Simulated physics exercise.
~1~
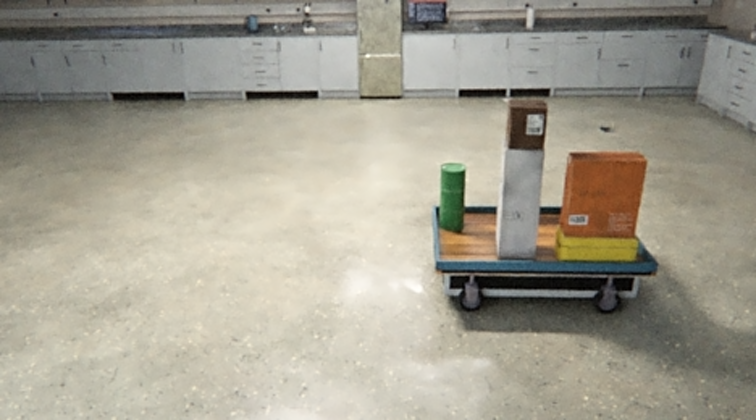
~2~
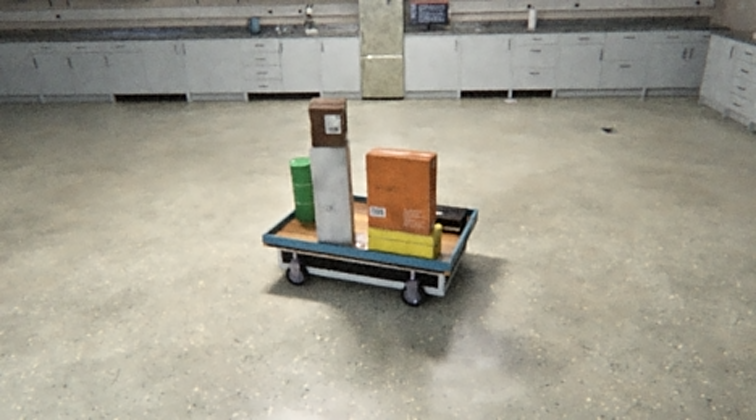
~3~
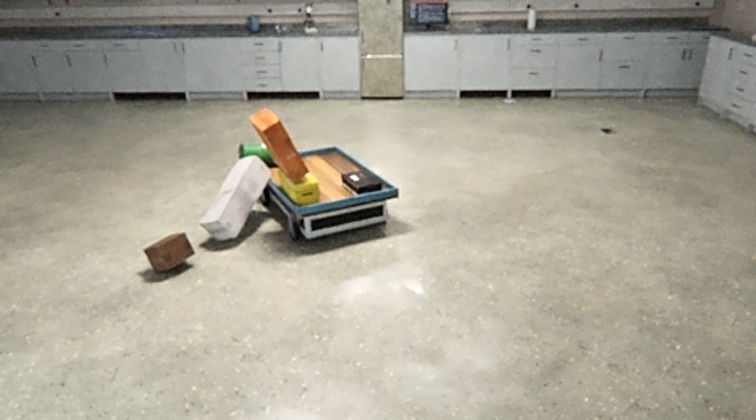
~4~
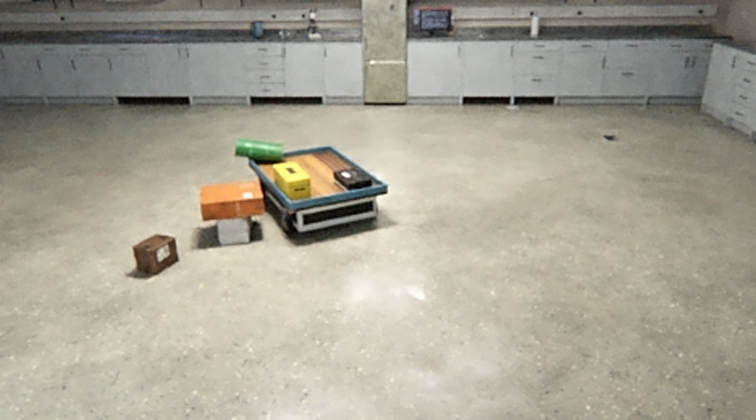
We see a wheeled cart carrying boxes and a green canister move left across a floor and turn, its load toppling; the brown, white and orange boxes end on the floor, while the canister lies tipped at the deck's edge and the yellow and black items stay aboard.
